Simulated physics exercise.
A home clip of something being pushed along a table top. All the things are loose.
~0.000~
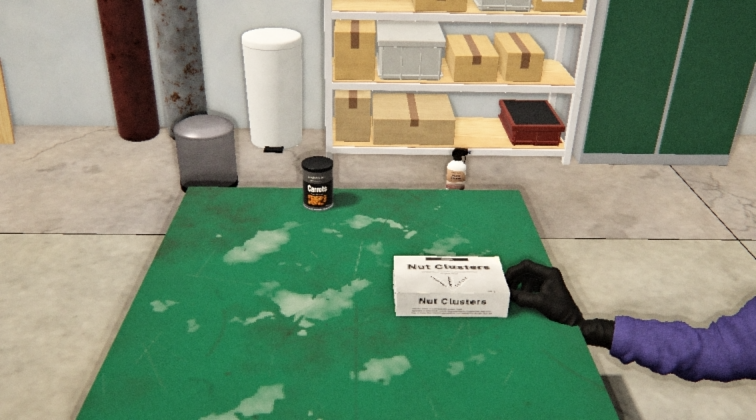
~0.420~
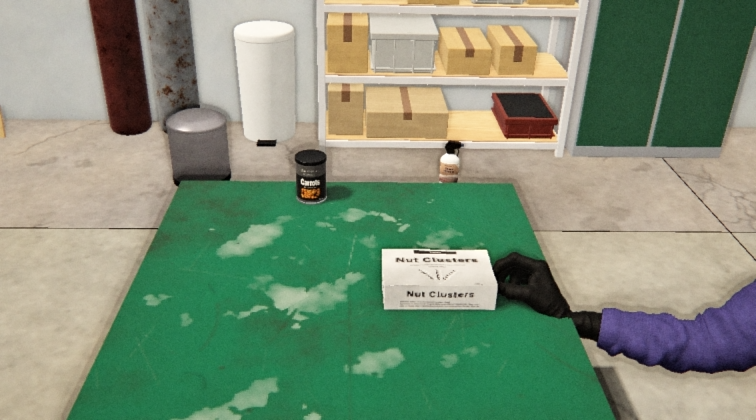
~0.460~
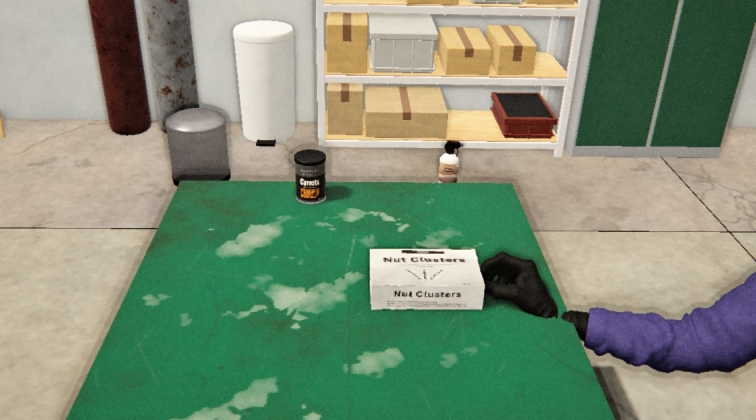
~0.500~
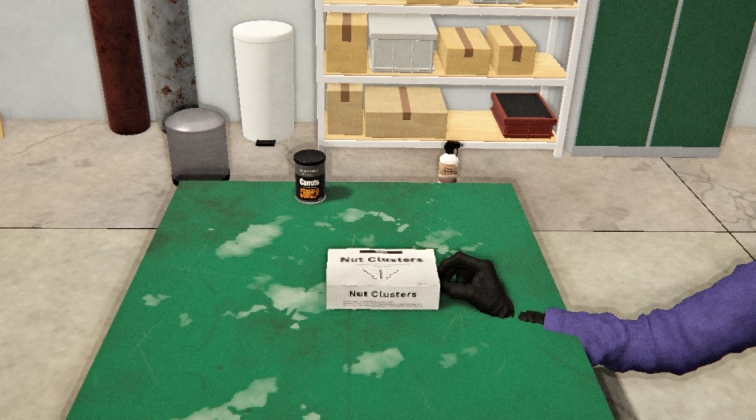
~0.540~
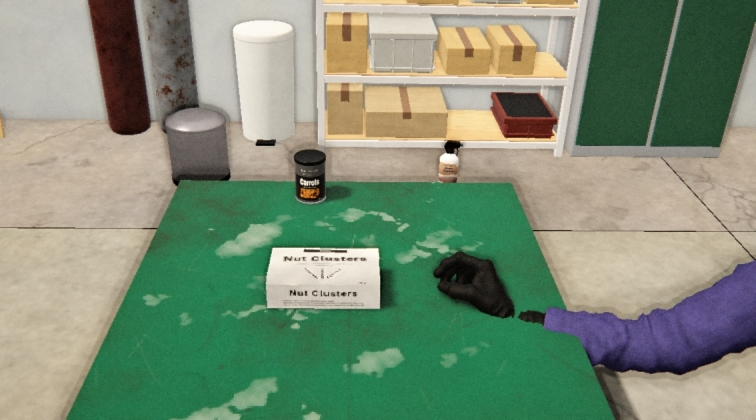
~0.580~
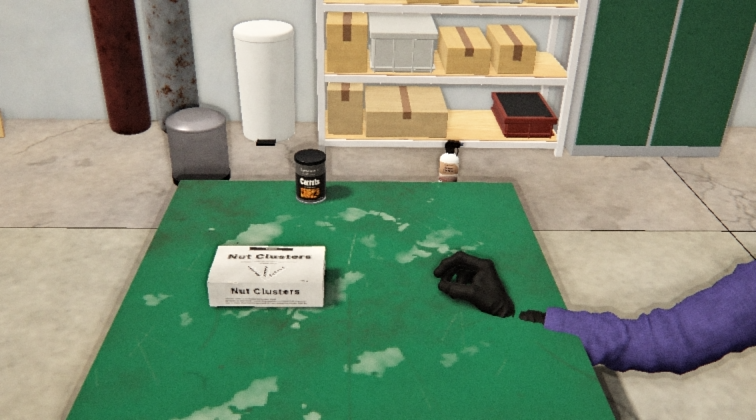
A white packet labelled Nut Clusters sits on a worn green table top, seen from above and in front, in a room with shelves of boxes and green cabinets behind. A dark jar and a small bottle stand toward the far edge, with bins beyond. The view shifts slightly early on, while a black-gloved, purple-sleeved hand pushes the packet left, then stays still as the packet slides farther left.
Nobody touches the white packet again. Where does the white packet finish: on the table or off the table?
The white packet falls off the table.
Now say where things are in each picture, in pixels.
Under the hand; white packet (449, 286), in the first picture.
Under the hand; white packet (437, 279), in the second picture.
Under the hand; white packet (424, 279), in the third picture.
White packet (382, 279), in the fourth picture.
White packet (325, 278) displaced a little, in the fifth picture.
White packet (269, 275) displaced about its own width, in the sixth picture.
Around 0.78 s, white packet now off the table.
Around 1.08 s, things are still on the move.
Finally (1.3 s), off the table, white packet.
